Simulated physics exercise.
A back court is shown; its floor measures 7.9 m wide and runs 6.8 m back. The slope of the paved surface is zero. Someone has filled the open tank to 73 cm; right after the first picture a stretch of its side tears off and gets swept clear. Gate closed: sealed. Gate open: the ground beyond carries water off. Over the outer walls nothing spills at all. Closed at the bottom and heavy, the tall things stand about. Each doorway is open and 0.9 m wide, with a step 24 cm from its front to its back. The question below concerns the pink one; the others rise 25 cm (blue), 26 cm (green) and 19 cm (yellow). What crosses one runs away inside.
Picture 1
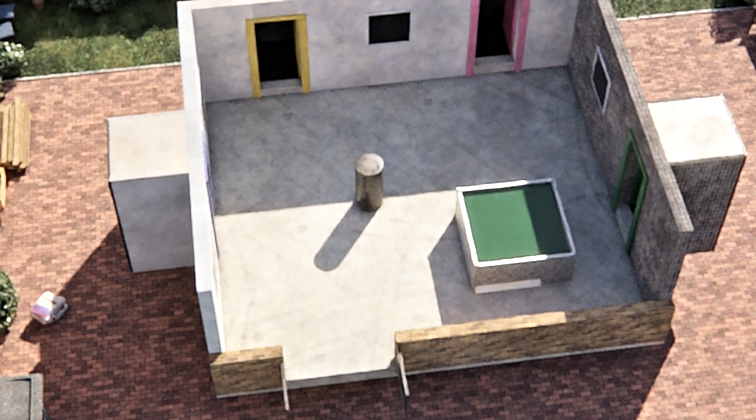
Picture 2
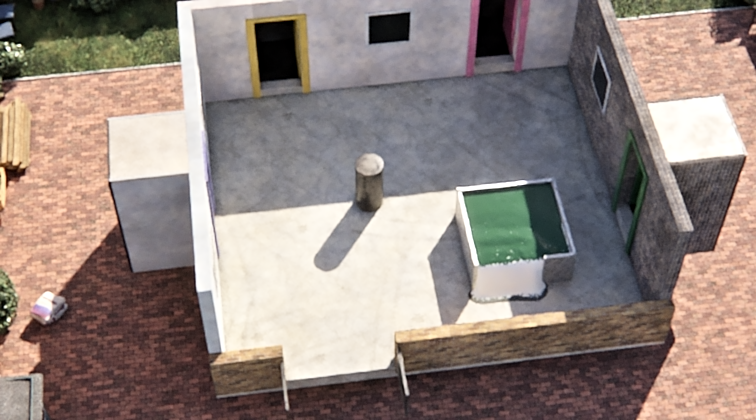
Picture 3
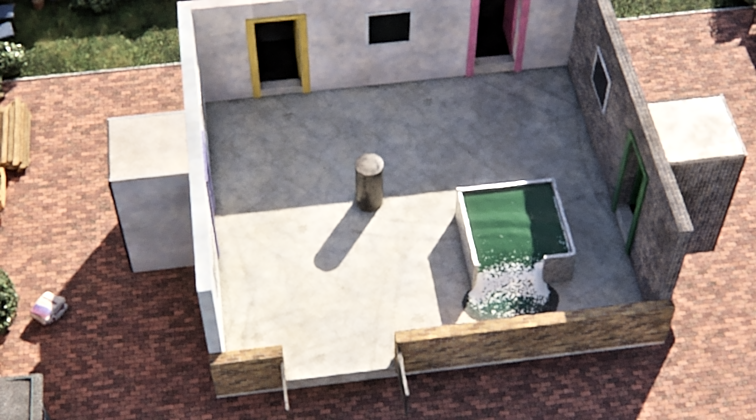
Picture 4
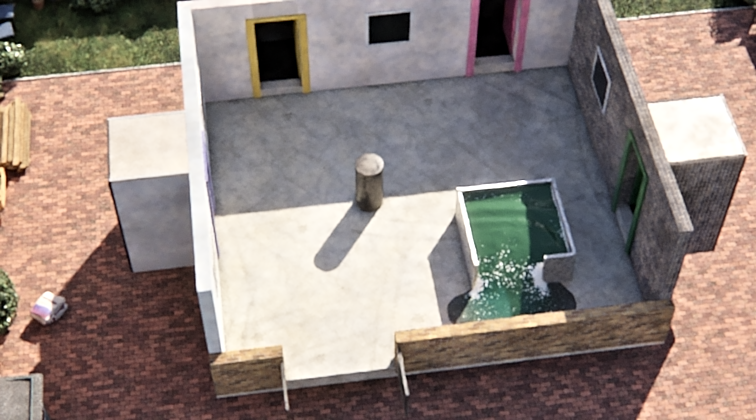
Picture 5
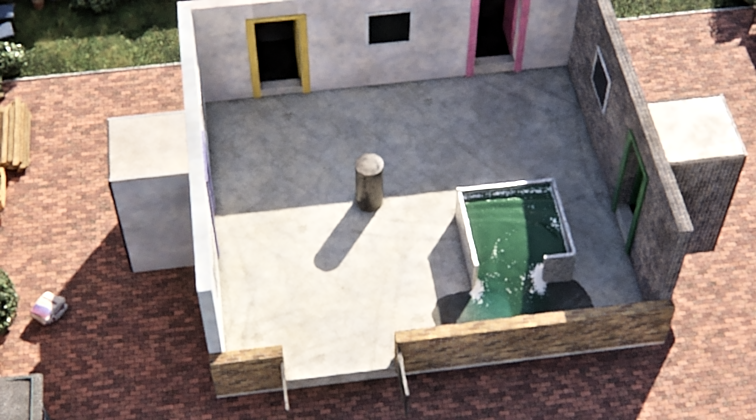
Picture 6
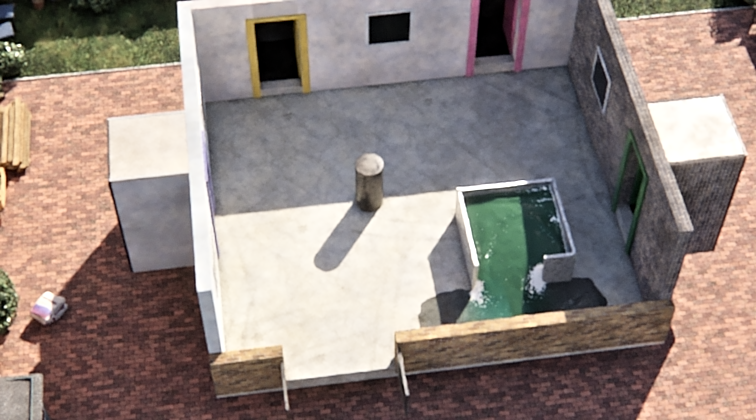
In the video, a walled courtyard seen from above holds a short pillar and an open tank of green water; part of the tank's front side gives way, and foaming water pours out and spreads across the paving beside the low front wall.
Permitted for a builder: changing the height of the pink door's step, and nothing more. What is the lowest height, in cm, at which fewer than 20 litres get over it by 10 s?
7 cm.
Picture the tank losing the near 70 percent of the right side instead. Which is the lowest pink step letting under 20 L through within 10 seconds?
Some 8.5 cm.
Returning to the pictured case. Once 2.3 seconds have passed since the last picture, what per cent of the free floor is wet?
40 %.
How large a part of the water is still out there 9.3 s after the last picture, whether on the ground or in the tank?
Roughly 92 %.
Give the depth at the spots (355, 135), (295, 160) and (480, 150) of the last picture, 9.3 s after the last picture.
Taking the spots in order: About 6, 4 and 3 centimetres.
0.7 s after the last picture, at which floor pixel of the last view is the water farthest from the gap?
Near pixel (346, 361).
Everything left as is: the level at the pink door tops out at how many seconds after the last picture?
4.5 s.
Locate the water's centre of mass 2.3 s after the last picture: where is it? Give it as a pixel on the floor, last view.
About (477, 284).
Then, 0.7 s after the last picture water covers 10 % of the floor, deepest (50 cm) near (511, 341); it has not reached the pink door.
Then, 2.3 s after the last picture water covers 40 % of the floor, deepest (29 cm) near (644, 325); it has not reached the pink door.
Then, 9.3 s after the last picture water covers 85 % of the floor, deepest (10 cm) near (367, 96); 6 cm at the pink door, 0 litres in over its 26 cm step.
At the pink door as built, the water peaked near 13 cm, 4.3 s after the last picture.
With a step of 6 cm, 29 litres would have come in within the 10 s; with 8 cm, 9 litres. So under 20 litres takes about 7 cm.
